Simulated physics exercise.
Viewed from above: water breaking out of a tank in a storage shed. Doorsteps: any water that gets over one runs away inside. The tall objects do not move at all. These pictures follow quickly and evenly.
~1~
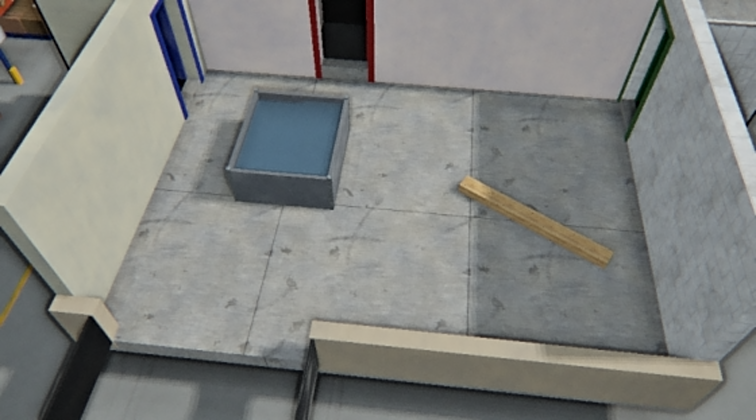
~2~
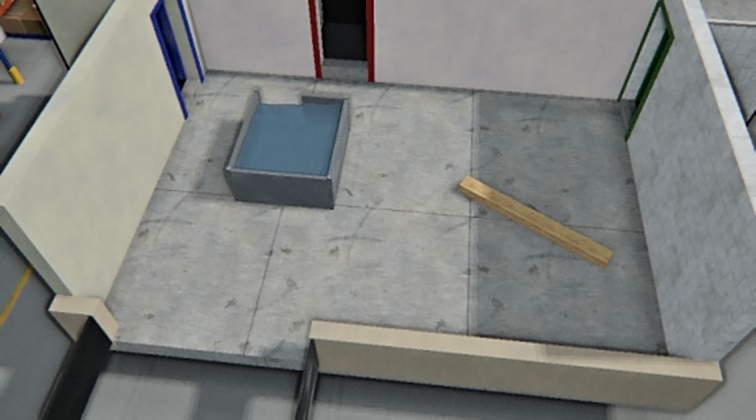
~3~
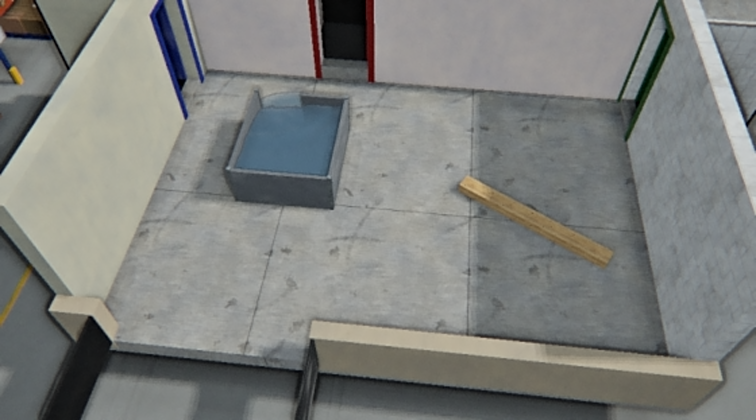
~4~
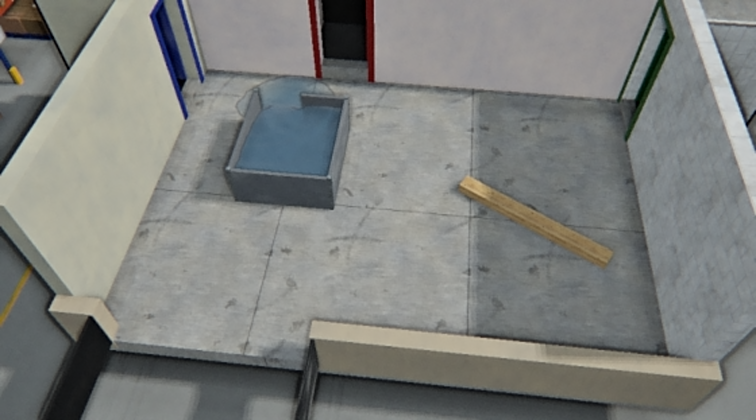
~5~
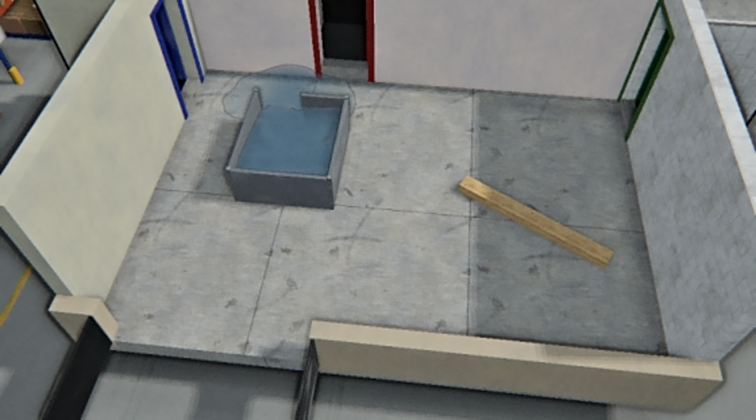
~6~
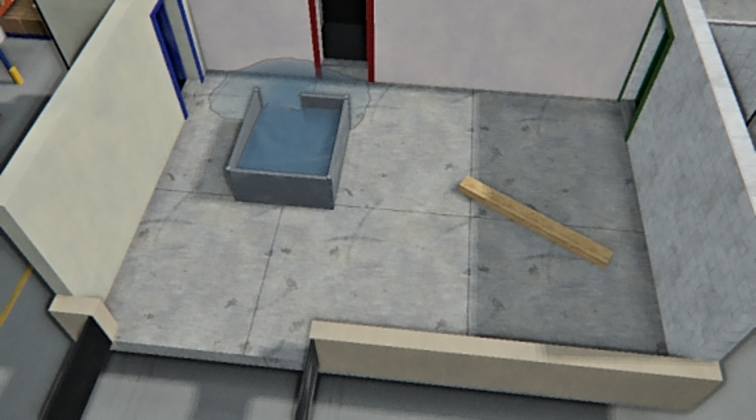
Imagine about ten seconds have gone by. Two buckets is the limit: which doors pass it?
At the end, the blue door will break the limit; the red door will respect the limit; the green door will respect the limit.
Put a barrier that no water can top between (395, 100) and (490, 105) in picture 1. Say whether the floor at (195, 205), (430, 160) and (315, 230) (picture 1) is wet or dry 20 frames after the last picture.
Soaked, soaked, untouched.
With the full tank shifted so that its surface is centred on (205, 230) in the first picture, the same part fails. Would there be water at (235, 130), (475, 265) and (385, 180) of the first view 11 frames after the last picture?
Soaked, bone-dry, bone-dry.
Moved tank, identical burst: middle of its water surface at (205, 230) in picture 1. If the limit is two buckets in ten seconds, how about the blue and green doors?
My reading: Blue exceeds the threshold, green falls short.
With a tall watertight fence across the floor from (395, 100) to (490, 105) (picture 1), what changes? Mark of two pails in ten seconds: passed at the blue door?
As I see it, the blue one beats the mark.
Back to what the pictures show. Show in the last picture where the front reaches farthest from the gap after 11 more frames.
(524, 97).
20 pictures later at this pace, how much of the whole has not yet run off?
That works out to about 96 per cent.
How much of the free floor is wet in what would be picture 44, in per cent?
My guess is around 60 in a hundred.
A moment on, water covers 10 % of the floor; the blue door wet at the sill, nothing in, the red door wet at the sill, nothing in, the green door not reached.
Next, water covers 20 % of the floor; the blue door over two buckets in, the red door wet at the sill, nothing in, the green door not reached.
Then, water covers 50 % of the floor; the blue door over two buckets in, the red door under two buckets in, the green door wet at the sill, nothing in.
Later, water covers 60 % of the floor; the blue door far over two buckets in, the red door under two buckets in, the green door under two buckets in.
In the end, water covers 65 % of the floor; the blue door far over two buckets in, the red door under two buckets in, the green door under two buckets in.
